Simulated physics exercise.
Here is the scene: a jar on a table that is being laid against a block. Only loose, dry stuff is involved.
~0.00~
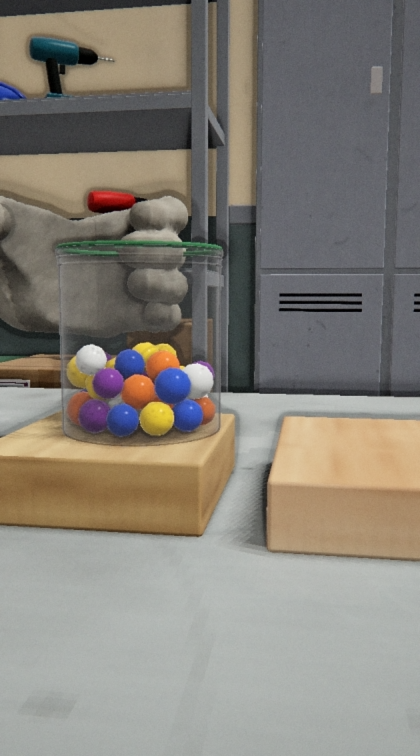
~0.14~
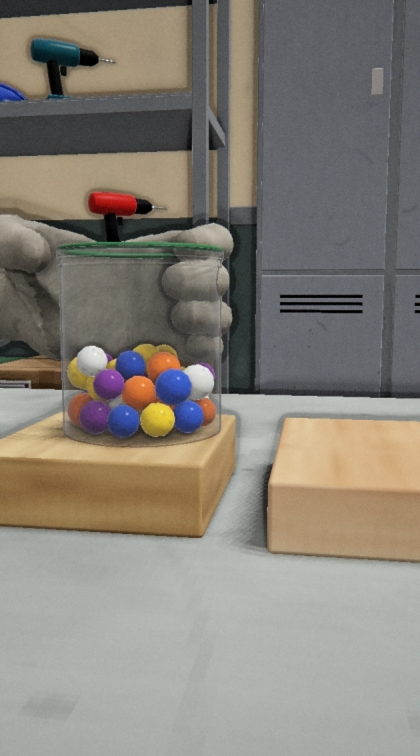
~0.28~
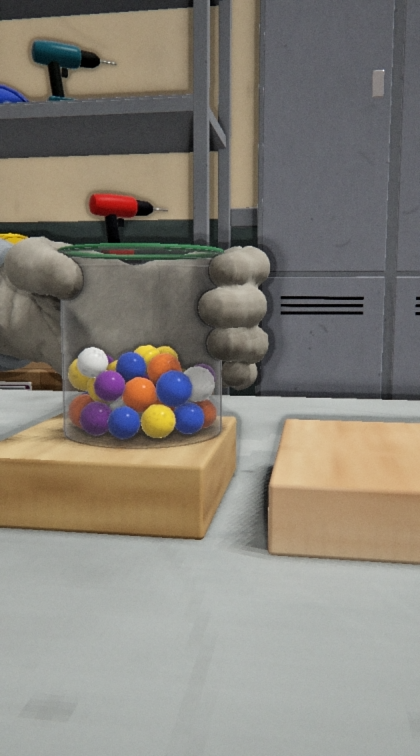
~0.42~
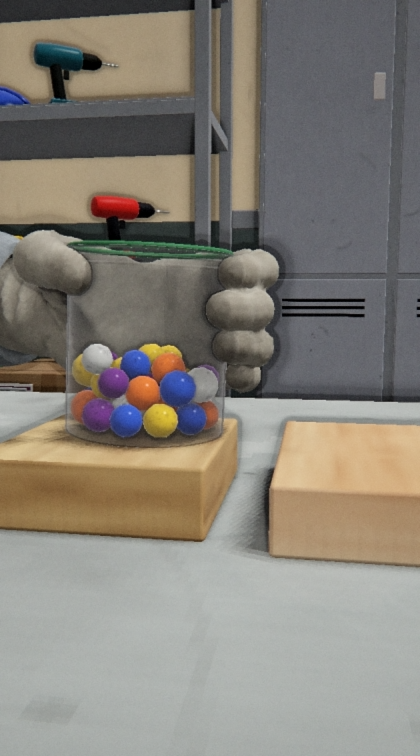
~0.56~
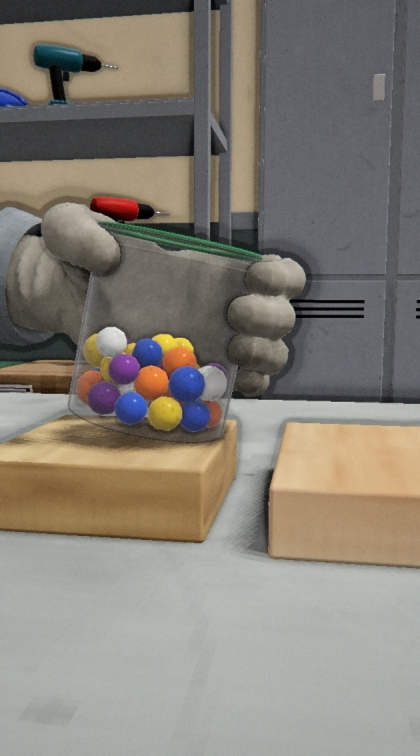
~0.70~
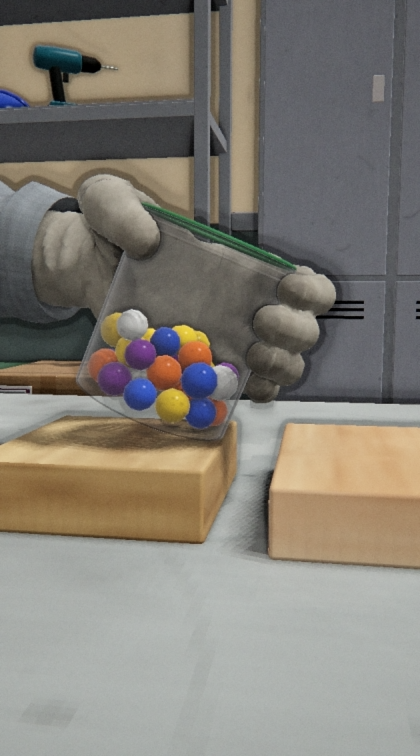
A clear jar half full of white, purple, orange, blue and yellow gumballs stands on a wooden block at the left of a pale grey table, seen from the front at about table height. Another wooden block sits at right, with grey lockers and shelves holding drills behind. A grey-gloved hand closes around the jar from behind, lifts it slightly and leans it rightward, while the camera stays still.
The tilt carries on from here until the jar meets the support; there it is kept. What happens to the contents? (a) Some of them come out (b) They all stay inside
Some of them come out (a).
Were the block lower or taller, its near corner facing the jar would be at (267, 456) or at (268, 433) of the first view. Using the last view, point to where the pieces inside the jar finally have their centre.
(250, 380) and (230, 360), approximately.
By 1.20 s, the jar leans 61°; everything is still inside.
By 1.64 s, the jar leans 93°; everything is still inside.
By 2.01 s, the jar rests on the block at 96°; roughly a third of the gumballs out of it.
When it is over (3.2 s), the jar rests on the block at 96°; the larger part of the gumballs out of it.
